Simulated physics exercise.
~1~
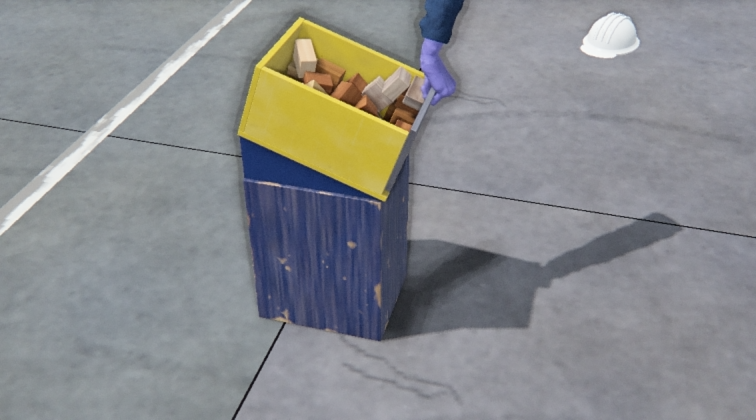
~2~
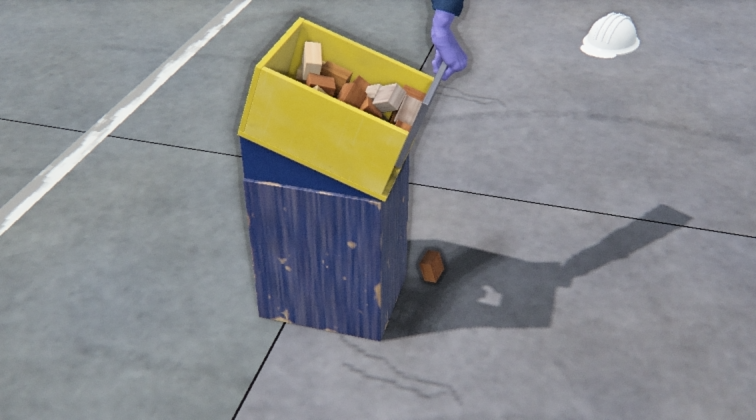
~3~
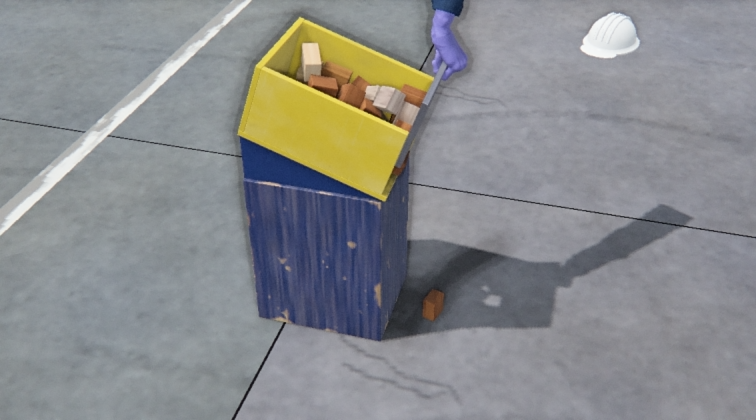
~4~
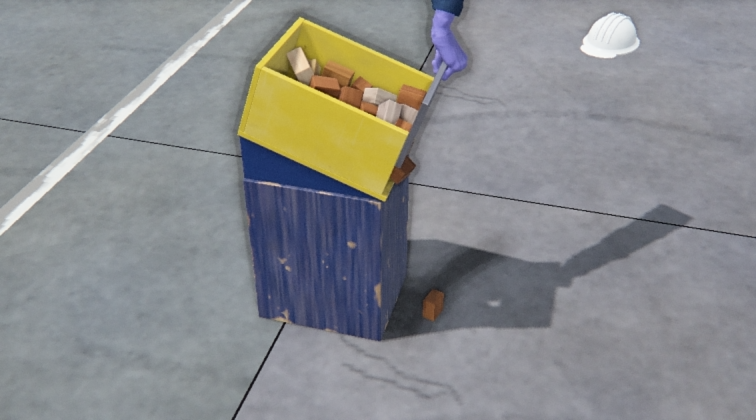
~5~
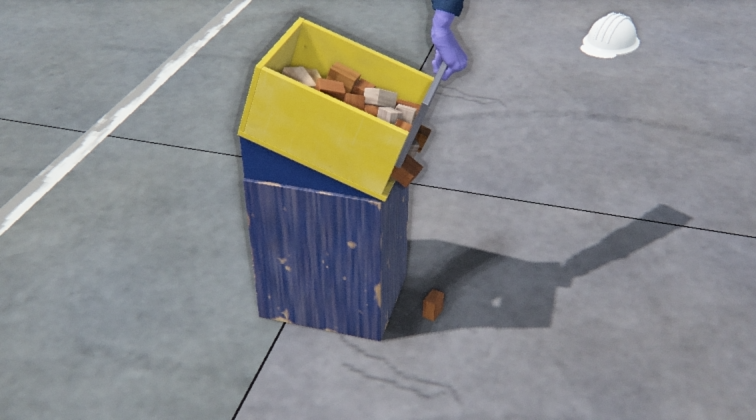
On a grey concrete floor, a gloved hand raised the gate of a tilted yellow bin full of wooden blocks atop a blue stand, and one brown block dropped to the ground while others slid toward the opening, two poking out at the end.
